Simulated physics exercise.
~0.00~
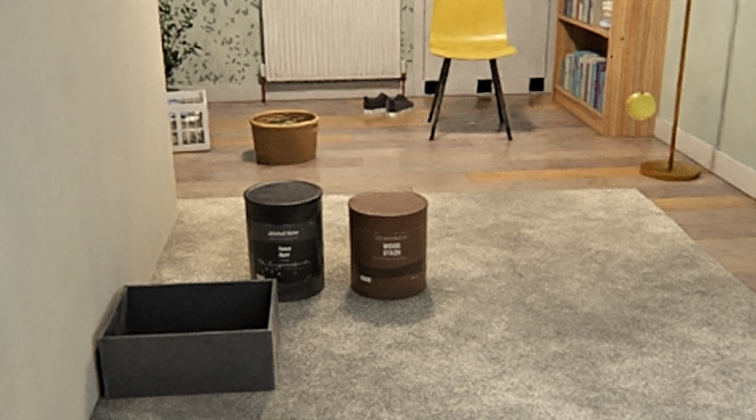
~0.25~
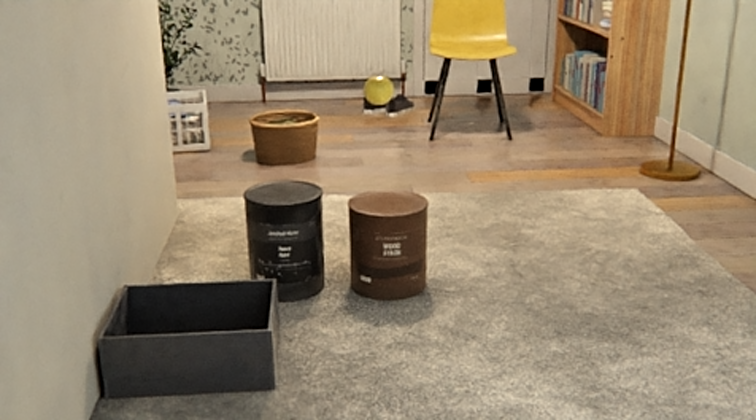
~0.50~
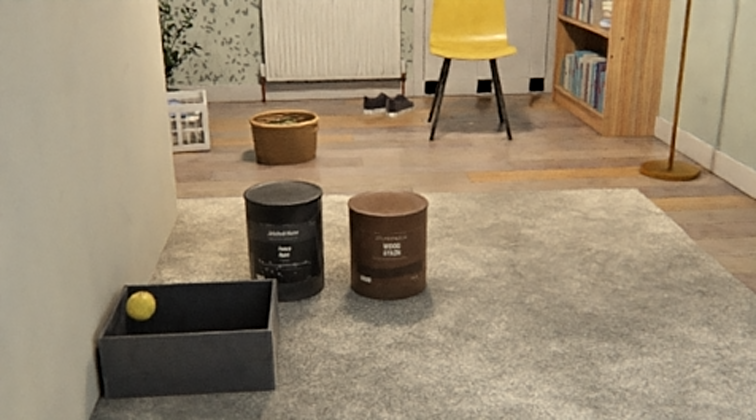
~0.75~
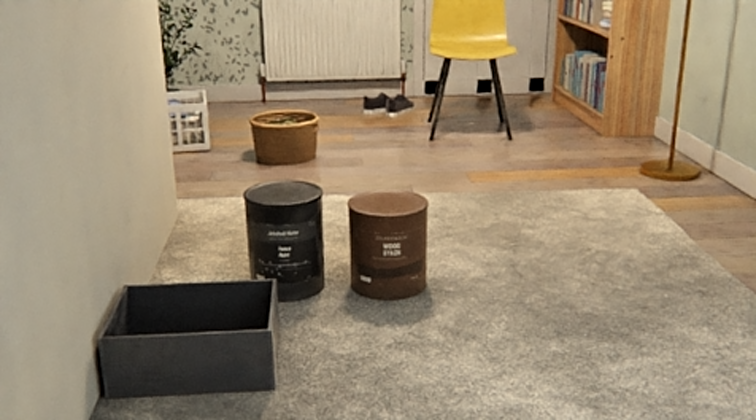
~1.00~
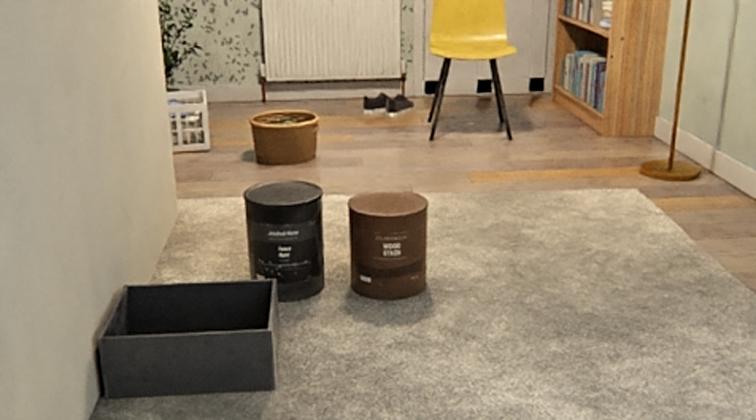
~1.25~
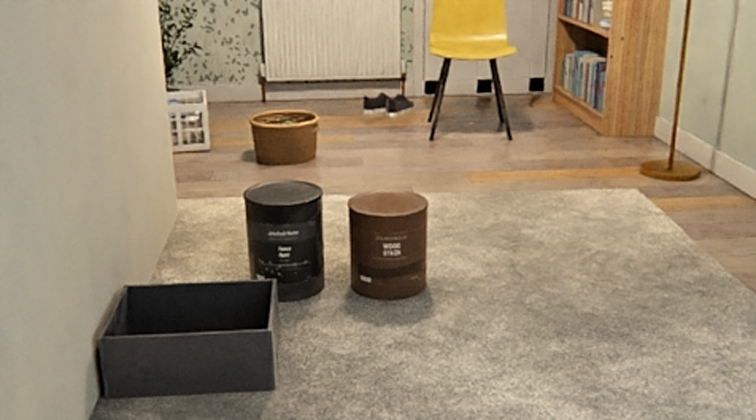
A dark open box sat on a grey rug beside a black pail and a brown pail as a yellow apple flew in from the right, crossed the room leftward and dropped into the box, staying out of sight inside while both pails stood still.
